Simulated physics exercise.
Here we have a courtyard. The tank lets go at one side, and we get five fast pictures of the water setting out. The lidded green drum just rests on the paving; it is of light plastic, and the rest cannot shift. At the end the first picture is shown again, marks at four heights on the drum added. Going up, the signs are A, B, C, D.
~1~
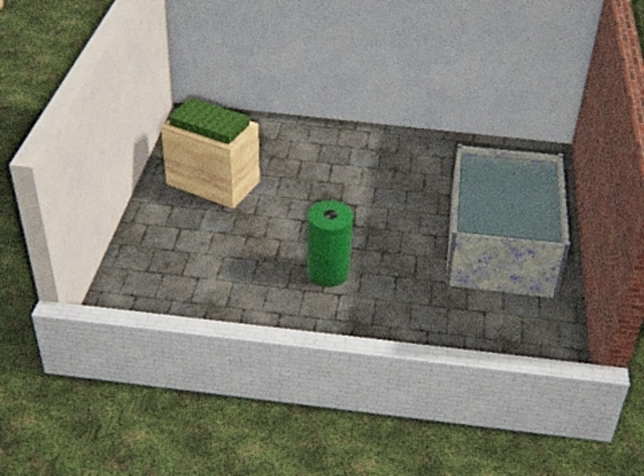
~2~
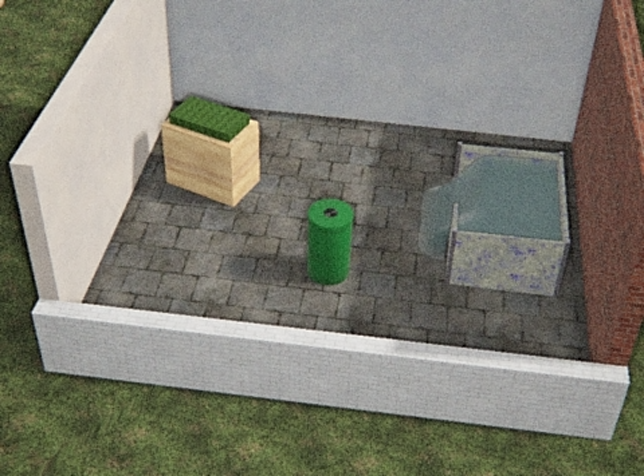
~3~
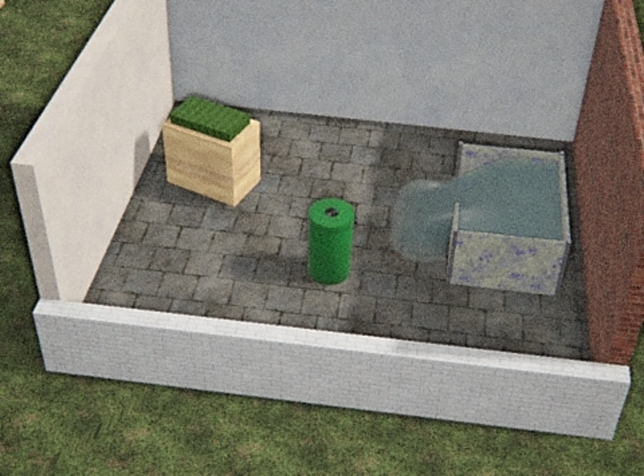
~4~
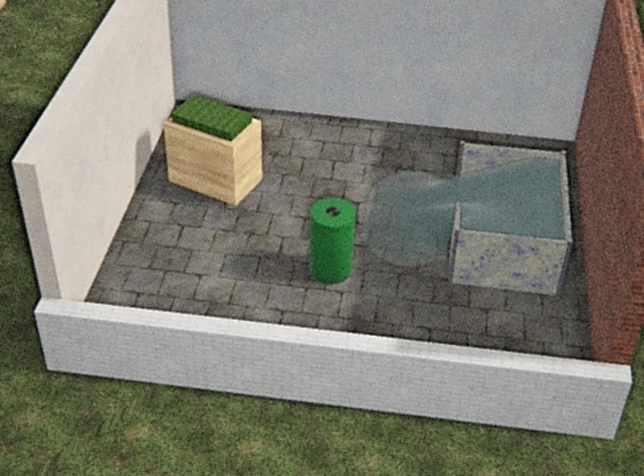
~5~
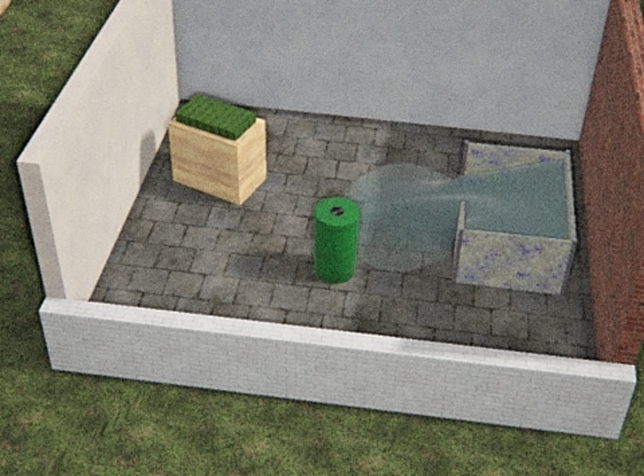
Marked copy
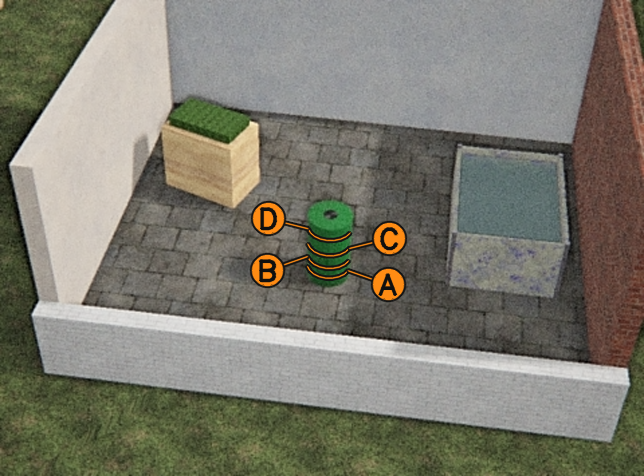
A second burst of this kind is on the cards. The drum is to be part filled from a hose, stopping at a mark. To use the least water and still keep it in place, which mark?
Use level A.
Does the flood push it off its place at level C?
No, that is safe.
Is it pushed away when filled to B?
No.
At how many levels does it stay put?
All four.
On the marked copy, A at (325, 278); B at (326, 268); C at (326, 255); D at (327, 240); from the bottom up A, B, C, D.
With A, it does not move.
With B, it does not move.
With C, it does not move.
With D, it does not move.
